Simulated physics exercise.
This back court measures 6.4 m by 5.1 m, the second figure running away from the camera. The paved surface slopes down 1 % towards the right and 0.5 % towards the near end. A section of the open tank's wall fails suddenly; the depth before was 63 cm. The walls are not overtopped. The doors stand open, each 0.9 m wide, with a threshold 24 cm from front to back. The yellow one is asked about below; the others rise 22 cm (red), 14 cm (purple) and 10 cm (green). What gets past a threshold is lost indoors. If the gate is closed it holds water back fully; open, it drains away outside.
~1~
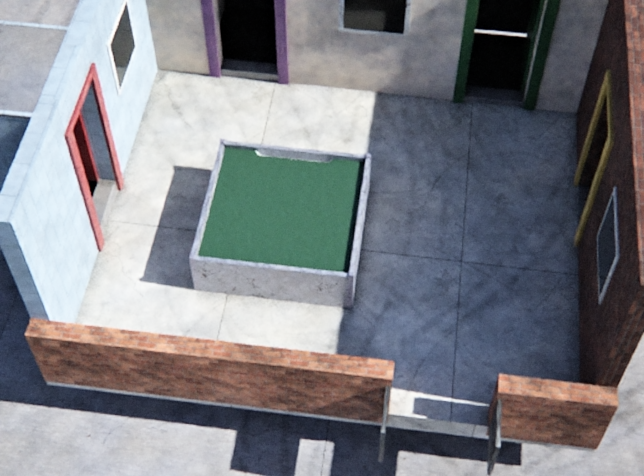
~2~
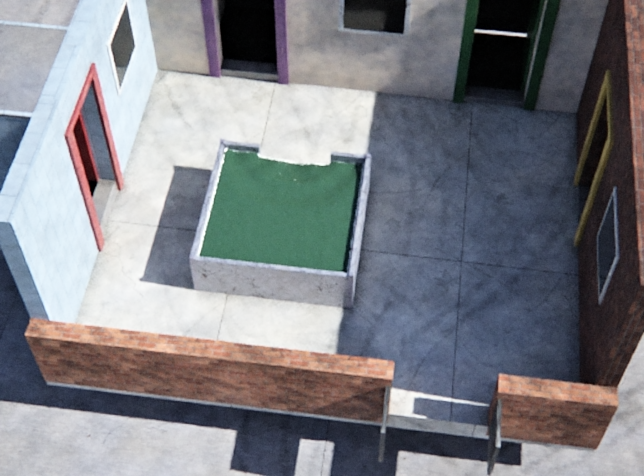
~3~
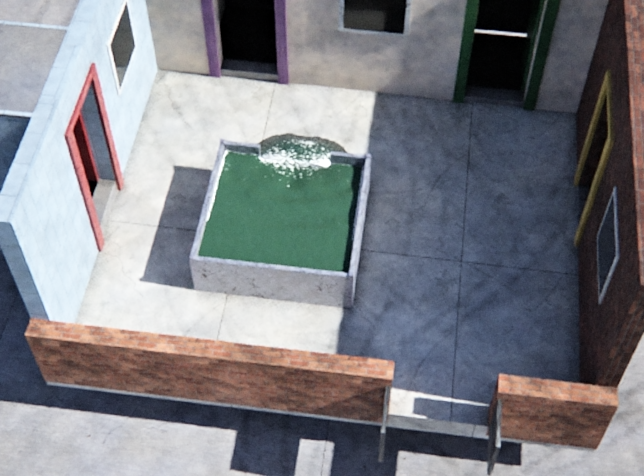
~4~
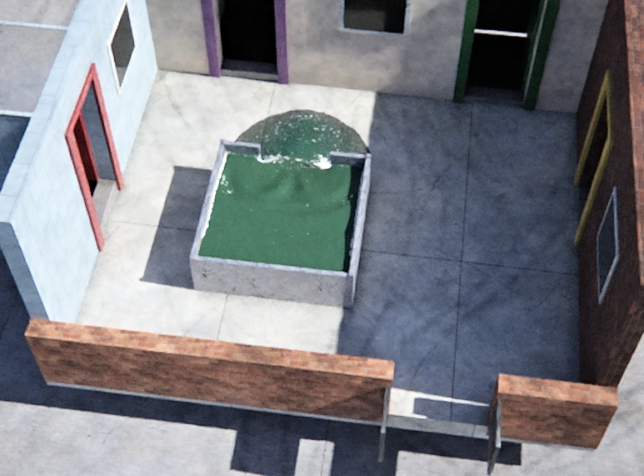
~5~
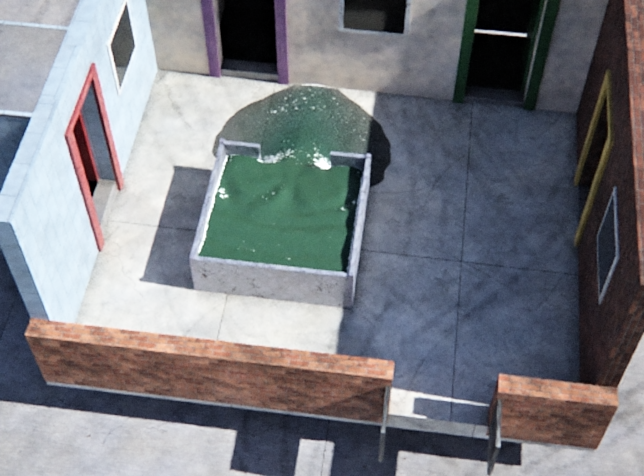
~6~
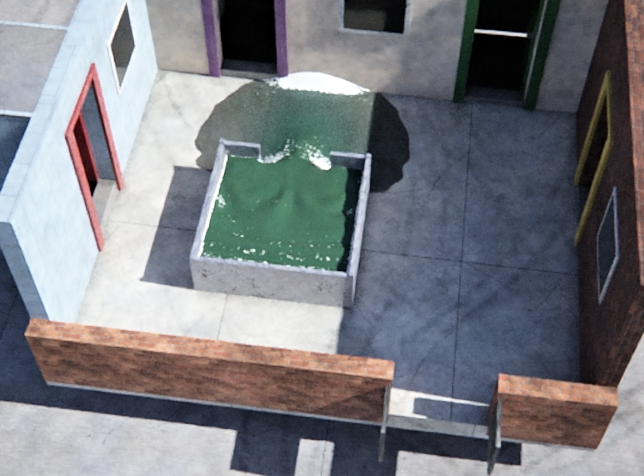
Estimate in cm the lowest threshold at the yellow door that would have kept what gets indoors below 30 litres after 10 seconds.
At least 7.5 cm or so.
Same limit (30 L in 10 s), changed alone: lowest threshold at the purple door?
Roughly 19 cm at purple.
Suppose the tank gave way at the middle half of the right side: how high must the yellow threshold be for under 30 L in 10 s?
Then roughly 18 cm.
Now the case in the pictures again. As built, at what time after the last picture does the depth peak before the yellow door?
Around 2.8 s.
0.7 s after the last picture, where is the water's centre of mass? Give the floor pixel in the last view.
At about (295, 196).
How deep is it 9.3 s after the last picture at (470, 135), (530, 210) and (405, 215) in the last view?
About 3, 6 and 4 cm.
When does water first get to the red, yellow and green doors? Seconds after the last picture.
Arrival: Red 2.0 s, yellow 1.8 s, green 0.7 s.
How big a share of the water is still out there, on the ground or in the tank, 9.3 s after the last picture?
About 86 per cent.
Then, 0.7 s after the last picture water covers 20 % of the floor, deepest (37 cm) near (290, 178); it has not reached the yellow door.
Then, 2.3 s after the last picture water covers 45 % of the floor, deepest (26 cm) near (158, 71); 10 cm at the yellow door, 0 litres in over its 5 cm threshold.
Then, 9.3 s after the last picture water covers 95 % of the floor, deepest (13 cm) near (573, 419); 7 cm at the yellow door, 63 litres in over its 5 cm threshold.
At the yellow door as built, the water peaked near 11 cm, 2.7 s after the last picture.
With a threshold of 6 cm, 47 litres would have come in within the 10 s; with 8.5 cm, 18 litres. So under 30 litres takes about 7.5 cm.
